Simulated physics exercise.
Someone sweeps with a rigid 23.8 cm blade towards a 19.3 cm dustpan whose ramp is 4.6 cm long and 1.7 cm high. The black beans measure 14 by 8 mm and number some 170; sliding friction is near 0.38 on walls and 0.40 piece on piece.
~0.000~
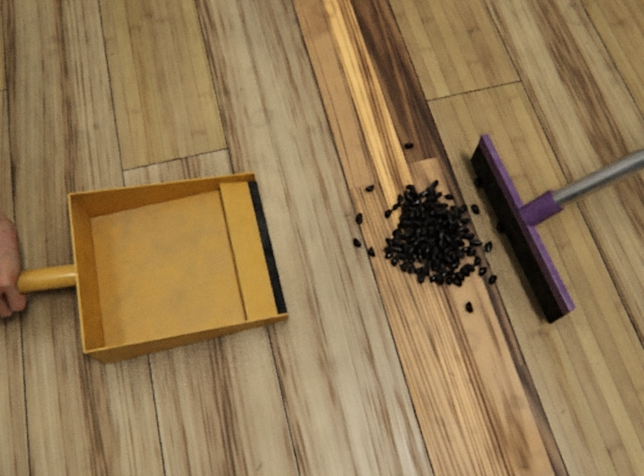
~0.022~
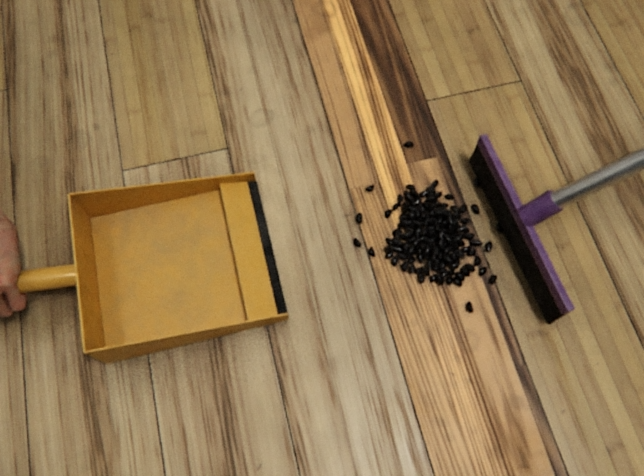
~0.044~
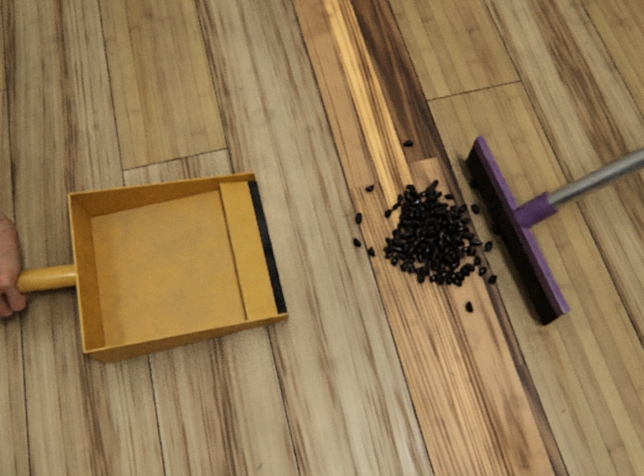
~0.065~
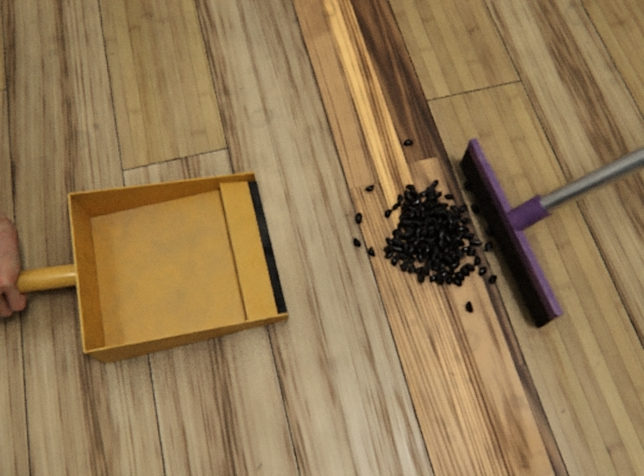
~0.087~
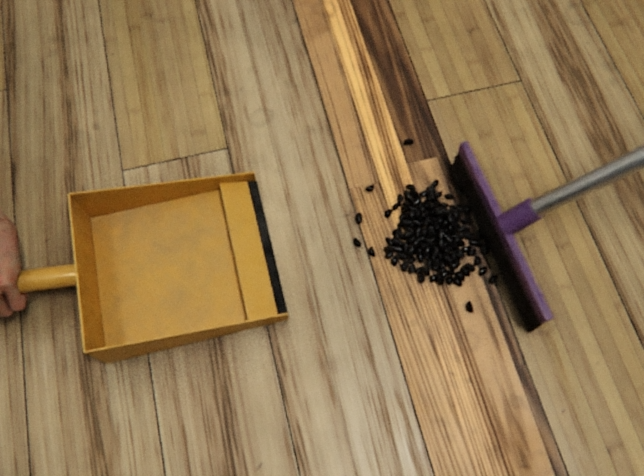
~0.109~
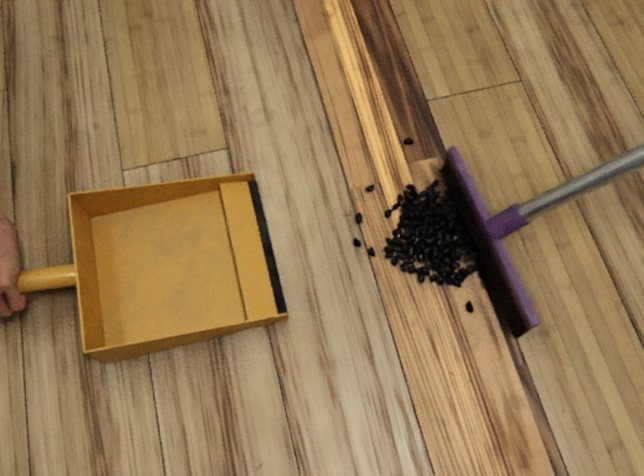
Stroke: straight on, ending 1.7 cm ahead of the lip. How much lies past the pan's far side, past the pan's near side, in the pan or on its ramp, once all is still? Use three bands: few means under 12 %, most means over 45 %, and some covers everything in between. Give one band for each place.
Far side: Few, near side: Some, pan: Some.
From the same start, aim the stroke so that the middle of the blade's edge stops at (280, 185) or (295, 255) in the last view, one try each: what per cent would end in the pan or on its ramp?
Some 25 in a hundred and 40 in a hundred.
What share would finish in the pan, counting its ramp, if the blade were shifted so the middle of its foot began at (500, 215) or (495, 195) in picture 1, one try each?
Estimates: 35 percent and 35 percent.
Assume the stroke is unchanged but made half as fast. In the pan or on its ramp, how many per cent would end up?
I'd put it at close to 35 per cent.
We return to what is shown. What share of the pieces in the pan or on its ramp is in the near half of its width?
Something like 80 per cent of the catch.
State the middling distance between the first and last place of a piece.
22 cm or so.
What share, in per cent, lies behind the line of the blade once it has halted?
Something like 10 per cent, roughly.
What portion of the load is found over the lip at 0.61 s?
By that time, around 35 percent.
After 0.27 s, middle of the blade 13 cm from the lip; 0 % over the lip, far side 0 %, near side 20 %.
After 0.37 s, middle of the blade 6 cm from the lip; 0 % over the lip, far side 0 %, near side 25 %.
After 0.61 s, middle of the blade 3 cm from the lip; 35 % over the lip, far side 0 %, near side 30 %.
At rest (2.4 s), far side 5 %, near side 30 %, pan 35 %, in front of the lip or behind the blade 35 %.
